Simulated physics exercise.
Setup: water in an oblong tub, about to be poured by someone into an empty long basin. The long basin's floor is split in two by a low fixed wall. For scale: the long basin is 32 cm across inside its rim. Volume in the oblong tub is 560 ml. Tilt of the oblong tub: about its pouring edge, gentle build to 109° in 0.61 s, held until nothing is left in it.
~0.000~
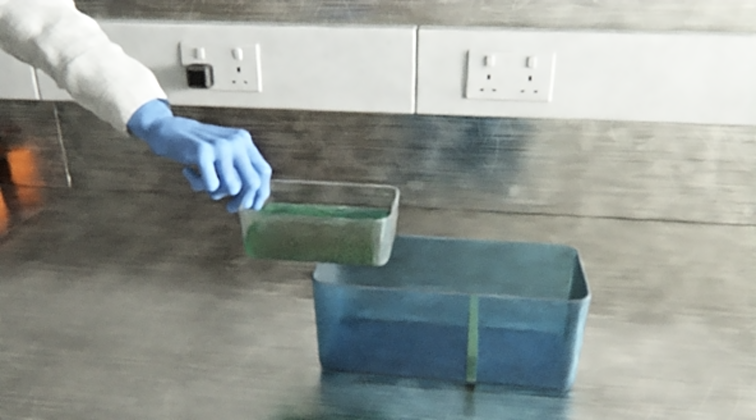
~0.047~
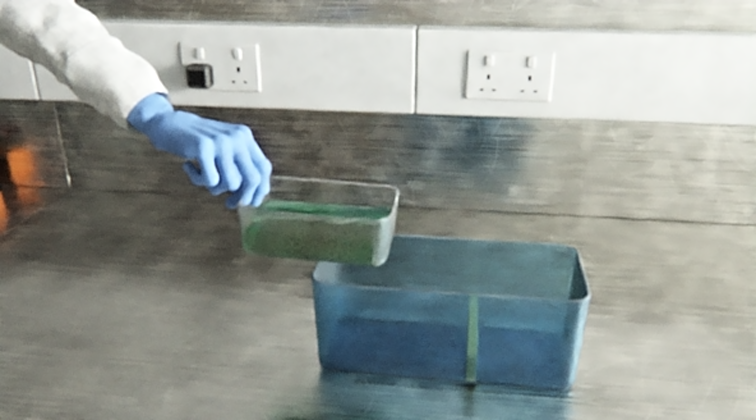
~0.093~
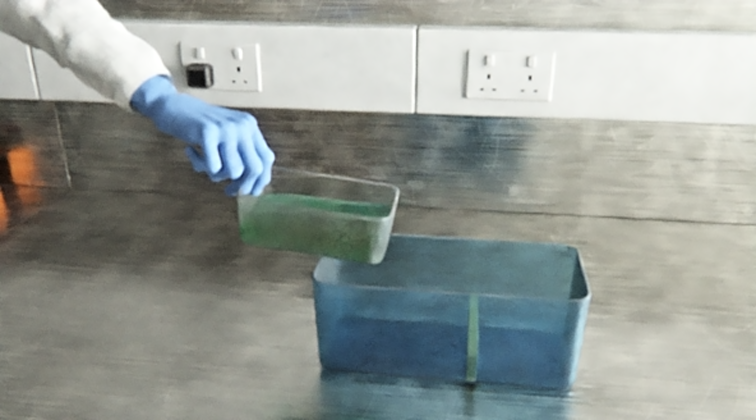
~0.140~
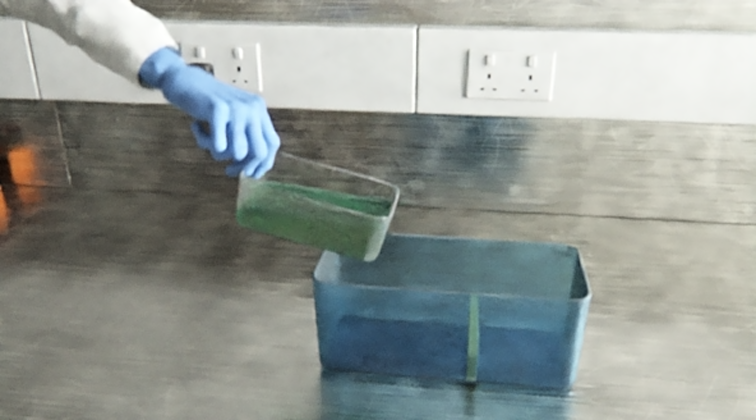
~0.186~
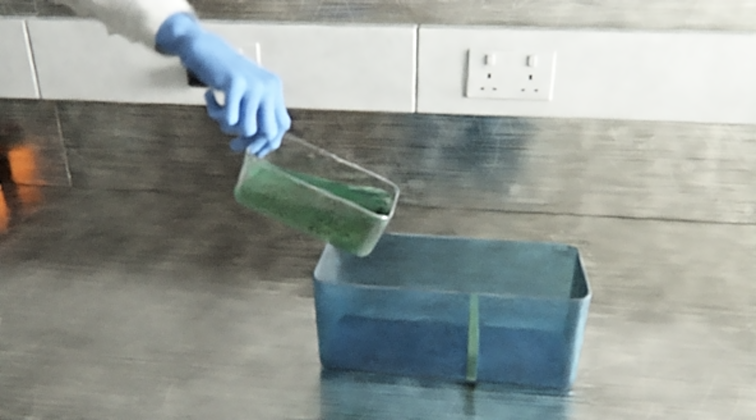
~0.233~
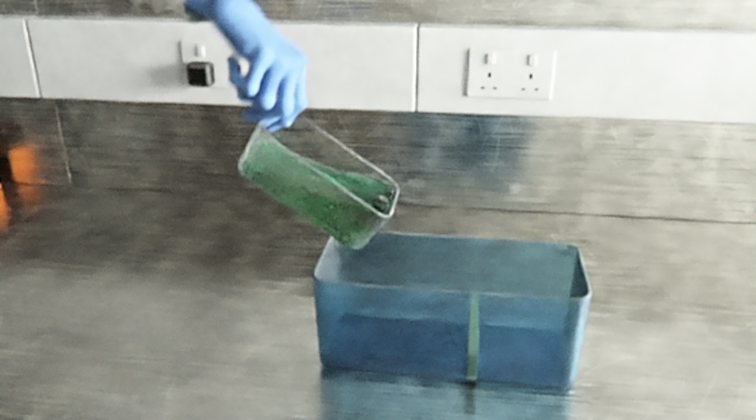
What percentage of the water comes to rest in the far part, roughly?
54 %.
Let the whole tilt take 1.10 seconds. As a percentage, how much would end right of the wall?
That would be about 40 in a hundred, I'd say.
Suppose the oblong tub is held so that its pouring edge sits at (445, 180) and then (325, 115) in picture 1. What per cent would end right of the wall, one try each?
Around 65 per cent first, around 20 per cent next.
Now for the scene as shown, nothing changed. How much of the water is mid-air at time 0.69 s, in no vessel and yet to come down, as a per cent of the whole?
About 9 per cent.
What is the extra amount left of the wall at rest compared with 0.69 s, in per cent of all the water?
Some 22 per cent.
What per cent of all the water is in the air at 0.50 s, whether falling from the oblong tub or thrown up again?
Close to 64 in a hundred.
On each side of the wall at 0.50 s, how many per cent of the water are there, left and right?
About 22 left, 0 right.
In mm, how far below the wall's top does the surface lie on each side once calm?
Left 28 mm, right 18 mm.
Then, 0.50 s in, the tilt is 100° and 15 per cent is still to pour, 21 is left of the wall and 0 right of it.
Then, 0.69 s in, the tilt is 109° and 1 per cent is still to pour, 18 is left of the wall and 72 right of it.
Then, 0.89 s in, the tilt is 109° and 1 per cent is still to pour, 29 is left of the wall and 47 right of it.
Then, 1.11 s in, the tilt is 109° and 0 per cent is still to pour, 39 is left of the wall and 54 right of it.
Finally, 40 per cent lies left of the wall, 54 right of it and 6 outside.
